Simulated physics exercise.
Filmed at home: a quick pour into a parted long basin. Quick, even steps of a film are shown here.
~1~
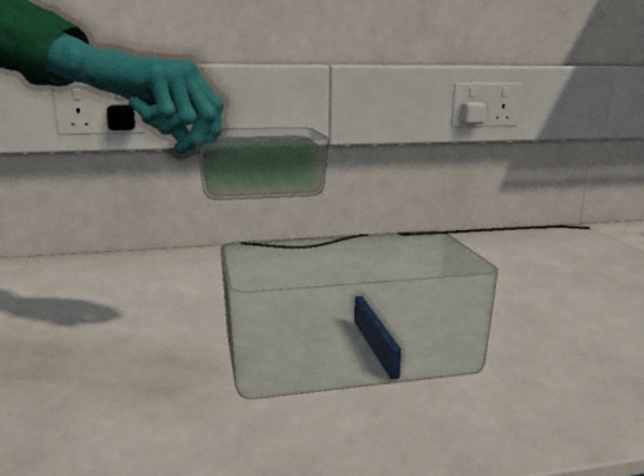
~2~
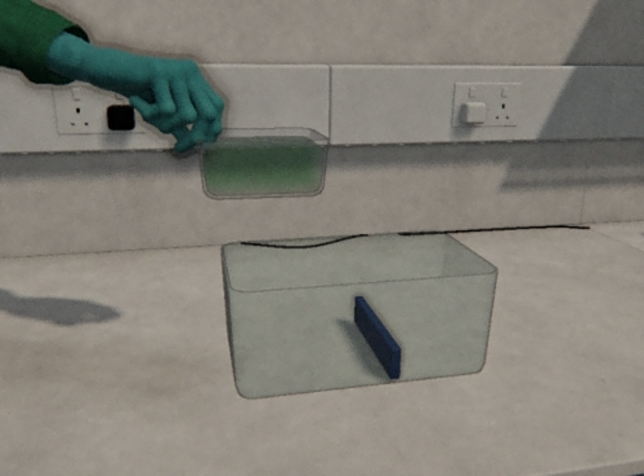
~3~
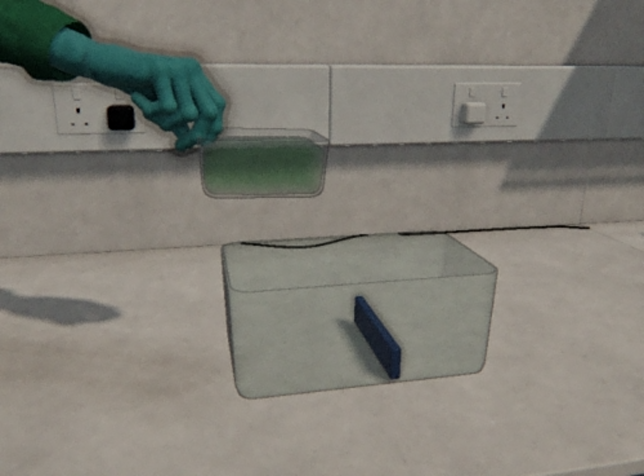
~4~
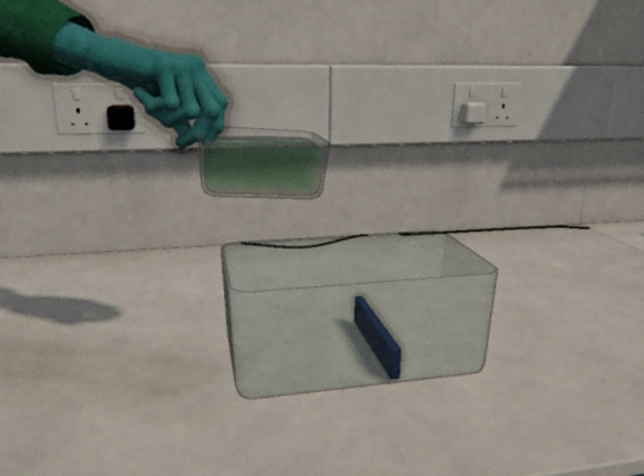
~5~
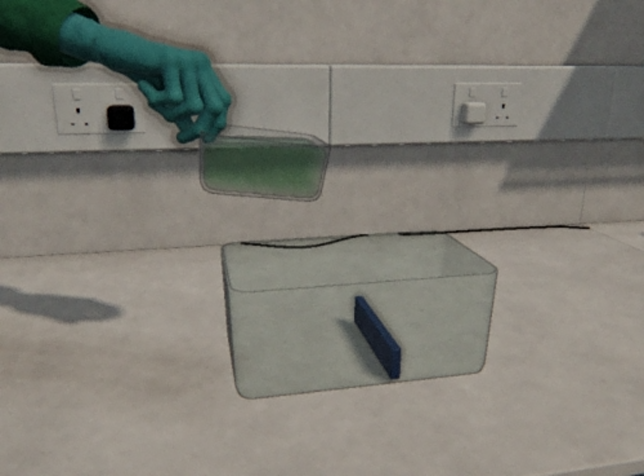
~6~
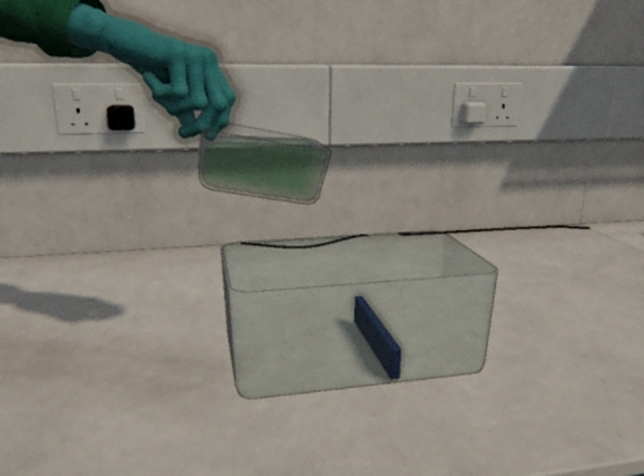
On a pale counter, a gloved hand slowly tilts a small clear container of green liquid rightward.
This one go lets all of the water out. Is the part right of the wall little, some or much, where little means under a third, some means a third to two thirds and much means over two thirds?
Some.
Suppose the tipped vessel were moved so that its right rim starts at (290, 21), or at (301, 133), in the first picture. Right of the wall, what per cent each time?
Roughly 40 percent on the first try and 10 percent on the second.
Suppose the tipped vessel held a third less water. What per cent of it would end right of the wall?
Estimated share: Around 10 %.
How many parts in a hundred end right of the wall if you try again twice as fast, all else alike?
It works out near 15 %.
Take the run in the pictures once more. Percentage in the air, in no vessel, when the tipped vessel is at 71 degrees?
Estimate: Some 35 per cent.
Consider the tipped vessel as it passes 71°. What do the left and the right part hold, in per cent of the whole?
Left 15, right 15.
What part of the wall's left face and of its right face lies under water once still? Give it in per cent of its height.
Left of the wall 30 %, right of the wall 40 %.
A moment on, the tilt is 71° and 32 per cent is still to pour, 14 is left of the wall and 17 right of it.
Next, the tilt is 109° and 3 per cent is still to pour, 46 is left of the wall and 47 right of it.
Then the tilt is 115° and 0 per cent is still to pour, 52 is left of the wall and 47 right of it.
Later the tilt is 115° and 0 per cent is still to pour, 52 is left of the wall and 47 right of it.
At rest 52 per cent lies left of the wall, 47 right of it and 0 outside.
